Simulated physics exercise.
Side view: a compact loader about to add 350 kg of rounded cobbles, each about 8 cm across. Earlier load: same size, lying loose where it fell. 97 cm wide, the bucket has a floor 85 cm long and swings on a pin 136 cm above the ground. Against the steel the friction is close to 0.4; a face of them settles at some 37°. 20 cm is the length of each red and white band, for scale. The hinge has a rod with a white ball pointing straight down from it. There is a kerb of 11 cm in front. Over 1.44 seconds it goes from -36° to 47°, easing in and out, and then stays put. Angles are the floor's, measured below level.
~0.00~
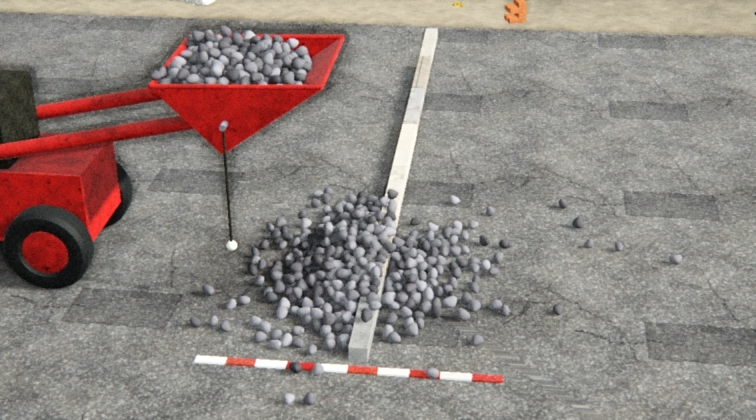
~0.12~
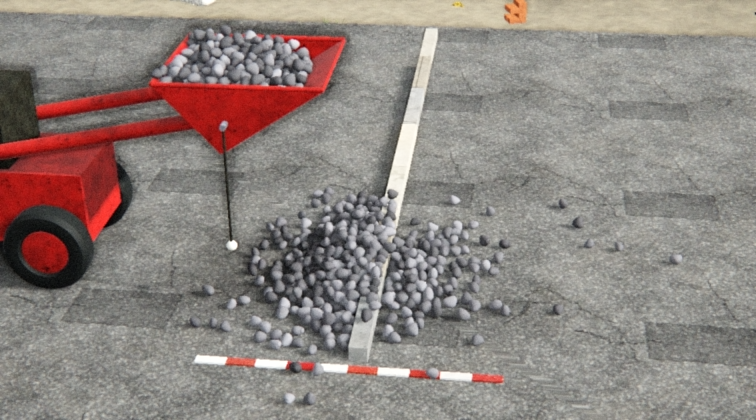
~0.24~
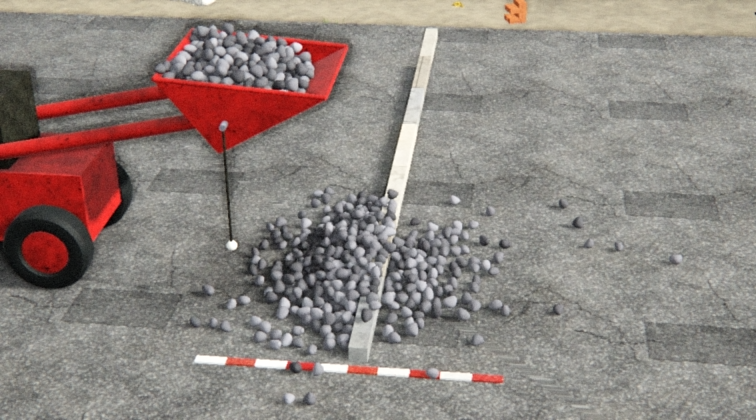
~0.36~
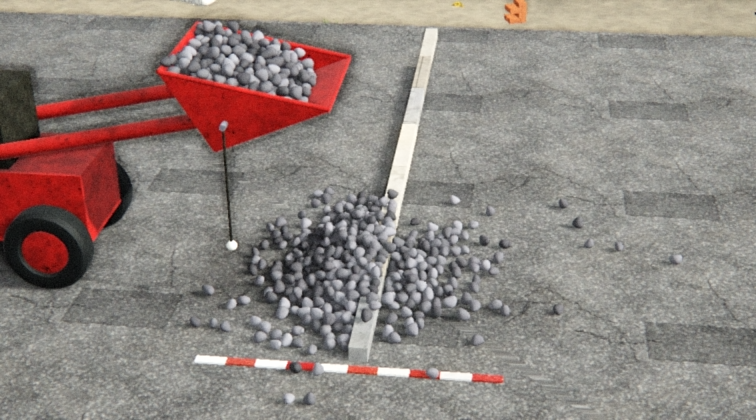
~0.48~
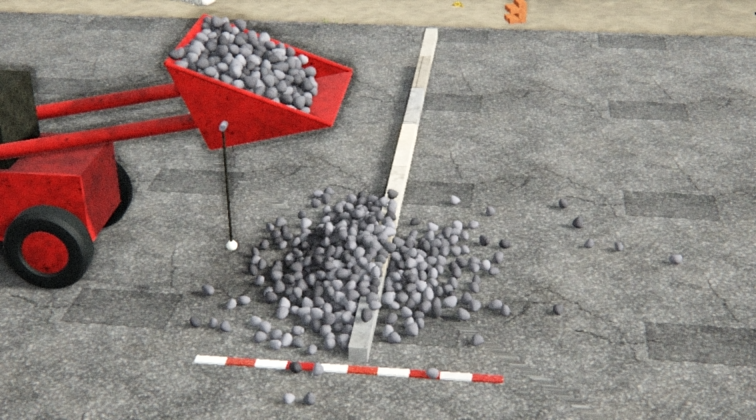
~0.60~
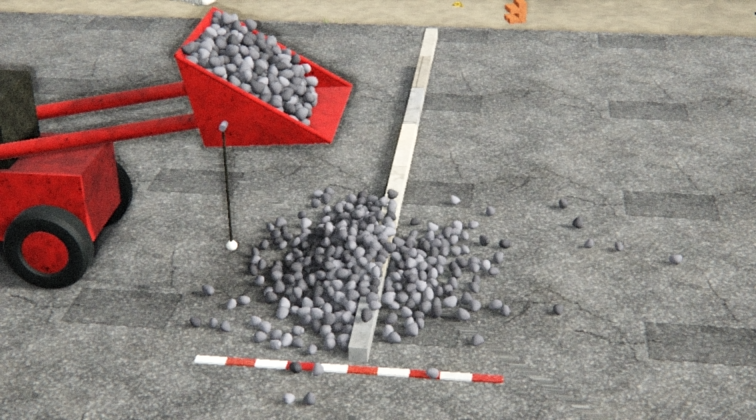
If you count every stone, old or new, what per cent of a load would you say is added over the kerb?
I would say about 41 per cent.
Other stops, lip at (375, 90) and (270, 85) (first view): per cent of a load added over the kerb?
The first would add some 90 per cent and the second some 5 per cent.
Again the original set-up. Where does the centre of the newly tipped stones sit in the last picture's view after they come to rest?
Near (362, 253).
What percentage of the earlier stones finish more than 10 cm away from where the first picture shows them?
Some 20 percent, give or take.
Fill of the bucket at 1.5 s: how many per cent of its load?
Roughly 20 per cent remains inside.
After 1.1 s the floor is at 34°; in per cent of one load, 94 in the bucket, 82 on this side of the kerb, 25 over the kerb; the foremost stones are at (575, 253).
After 1.5 s the floor is at 47°; in per cent of one load, 22 in the bucket, 147 on this side of the kerb, 33 over the kerb; the foremost stones are at (575, 253).
After 1.9 s the floor is at 47°; in per cent of one load, 0 in the bucket, 145 on this side of the kerb, 56 over the kerb; the foremost stones are at (578, 261).
After 4.4 s the floor is at 47°; in per cent of one load, 0 in the bucket, 134 on this side of the kerb, 66 over the kerb; the foremost stones are at (611, 271). Net gain over the kerb, 41.
